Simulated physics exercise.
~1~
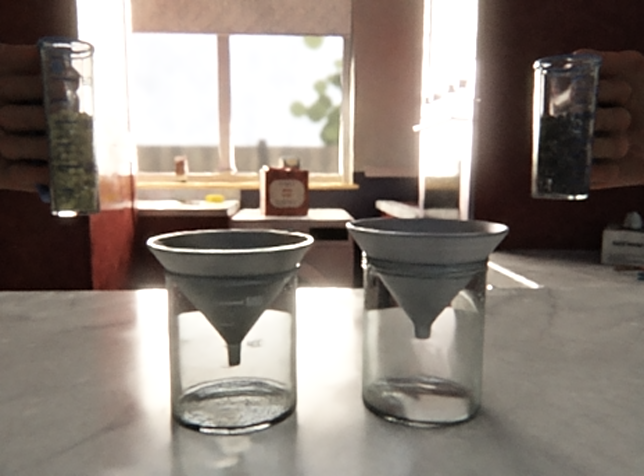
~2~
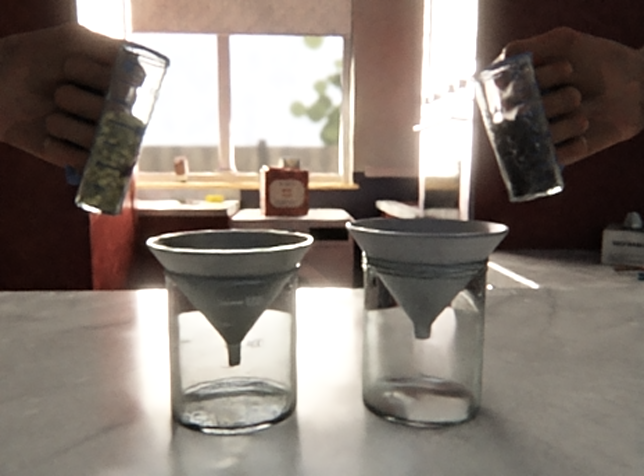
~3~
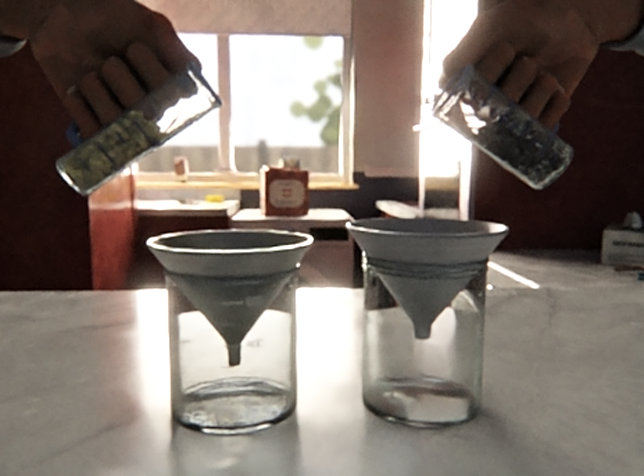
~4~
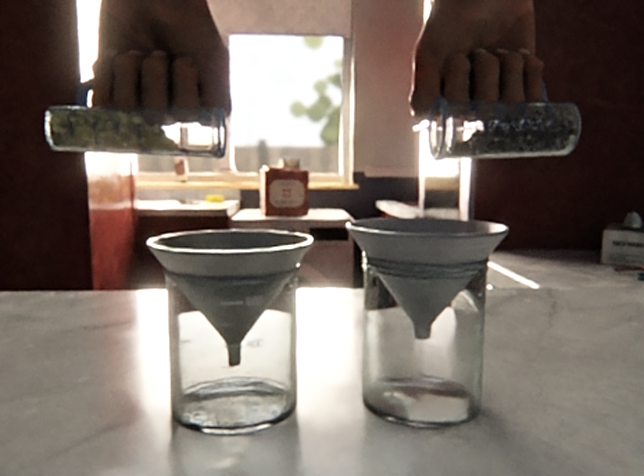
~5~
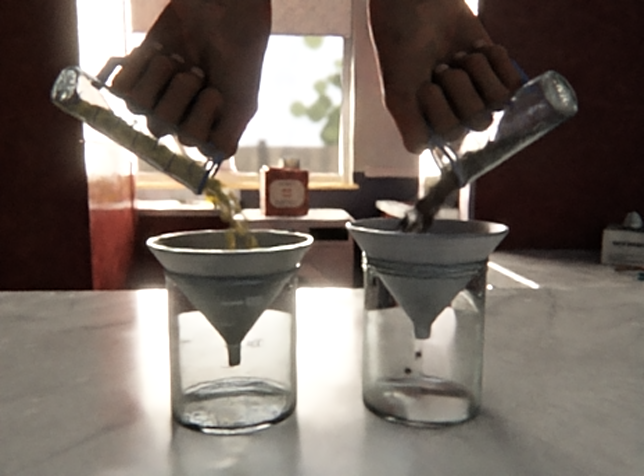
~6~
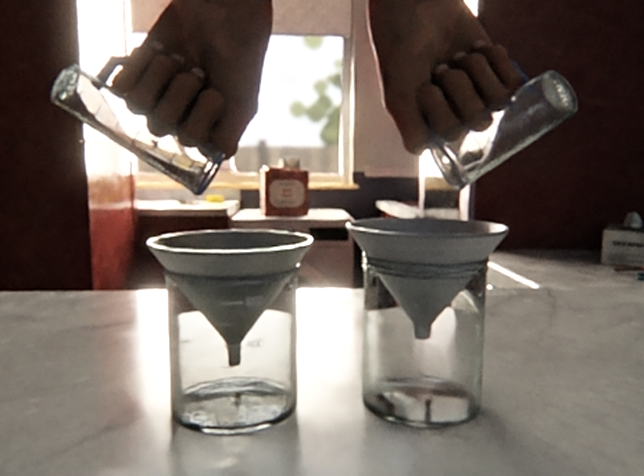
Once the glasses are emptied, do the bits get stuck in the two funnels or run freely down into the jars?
They get stuck in both funnels. The left and the right each clog, with only a few pieces lying in the jars below.
